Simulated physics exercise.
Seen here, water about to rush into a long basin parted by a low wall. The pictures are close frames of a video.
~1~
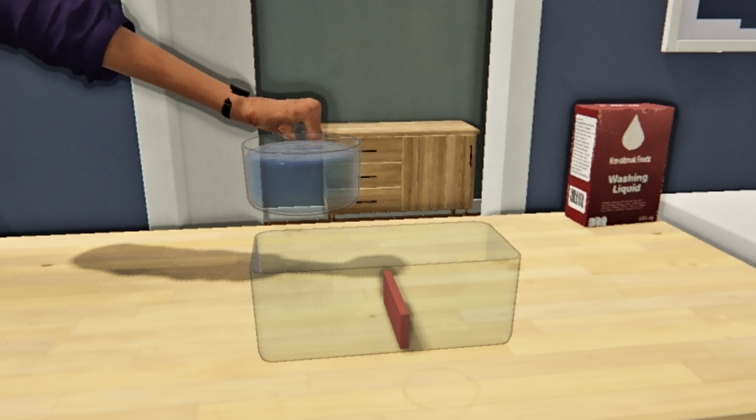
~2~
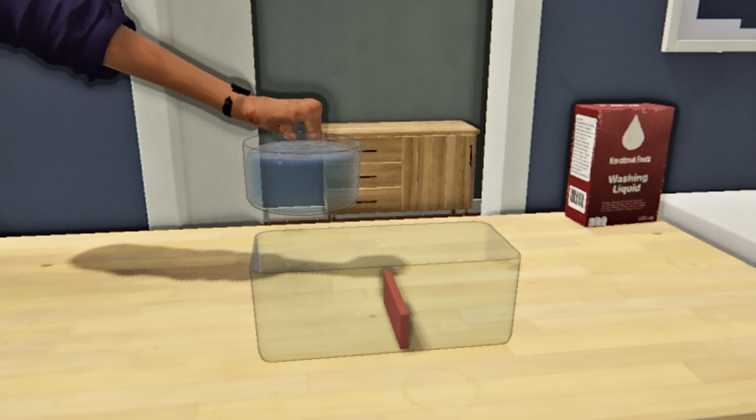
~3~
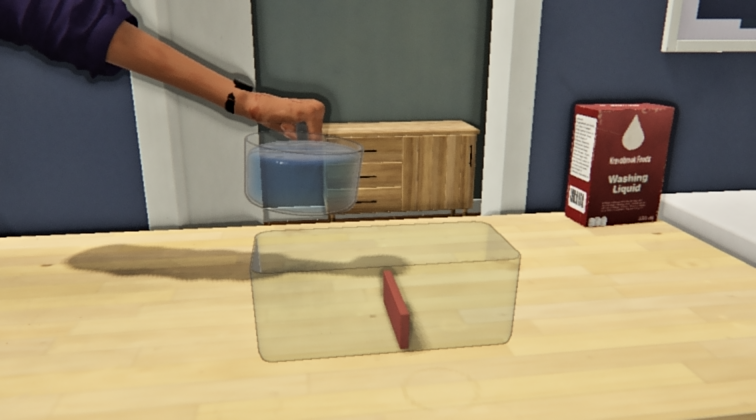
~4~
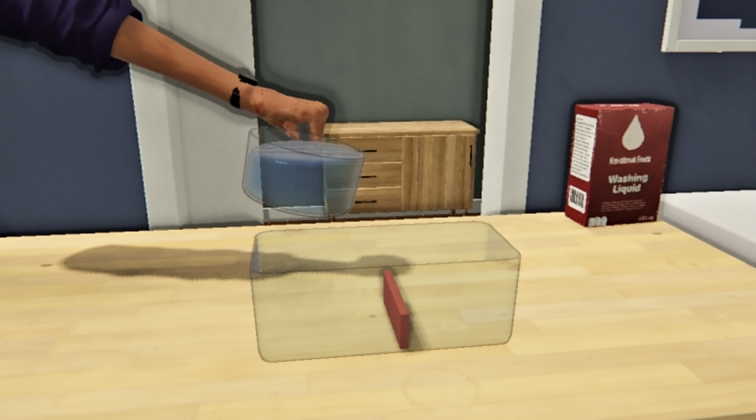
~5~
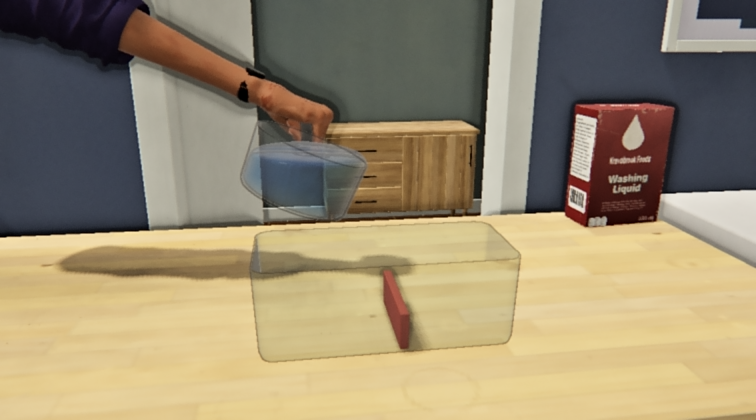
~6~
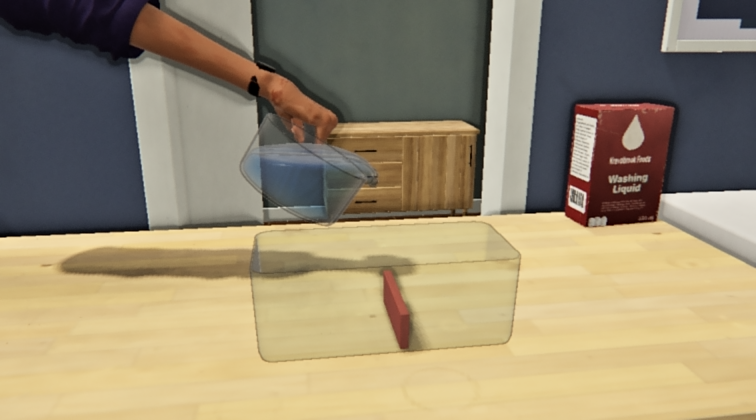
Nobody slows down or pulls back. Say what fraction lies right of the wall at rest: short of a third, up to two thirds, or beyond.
It comes to from a third to two thirds.
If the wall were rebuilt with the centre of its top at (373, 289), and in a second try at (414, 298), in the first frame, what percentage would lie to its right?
The first gives 75 %, the second 25 %.
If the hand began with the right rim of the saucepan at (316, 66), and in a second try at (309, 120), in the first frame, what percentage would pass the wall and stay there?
About 20 and 10 per cent.
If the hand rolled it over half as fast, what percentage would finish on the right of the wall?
Some 65 per cent.
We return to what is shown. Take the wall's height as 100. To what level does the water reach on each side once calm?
Near 40 on the left, 40 on the right.
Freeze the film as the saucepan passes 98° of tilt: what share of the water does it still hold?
About 20 per cent.
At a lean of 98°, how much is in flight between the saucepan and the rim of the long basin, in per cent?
Roughly 25 in a hundred.
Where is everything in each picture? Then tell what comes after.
In the first picture, it leans 0°; its right rim is at (360, 142); the water meets the walls at (245, 152) and (357, 150); the long basin's rim runs from (253, 252) to (504, 240); the wall's top is at (395, 292).
In the second picture, it leans 2°; its right rim is at (360, 144); the water meets the walls at (246, 152) and (358, 150).
In the third picture, it leans 6°; its right rim is at (362, 148); the water meets the walls at (247, 150) and (359, 151).
In the fourth picture, it leans 13°; its right rim is at (364, 156); the water meets the walls at (249, 151) and (362, 153).
In the fifth picture, it leans 23°; its right rim is at (366, 165); the water meets the walls at (249, 152) and (364, 158); 1 per cent is over the edge.
In the sixth picture, it leans 34°; its right rim is at (365, 177); the water meets the walls at (247, 153) and (366, 171); 6 per cent is over the edge.
A moment on, the saucepan is tipped on its side and 22 per cent is still to pour, 15 is left of the wall and 36 right of it.
Next, the saucepan is tipped right over and 3 per cent is still to pour, 45 is left of the wall and 49 right of it.
Then the saucepan is tipped right over and 0 per cent is still to pour, 50 is left of the wall and 48 right of it.
Later the saucepan is tipped right over and 0 per cent is still to pour, 51 is left of the wall and 48 right of it.
Finally, 51 per cent lies left of the wall, 48 right of it and 1 outside.
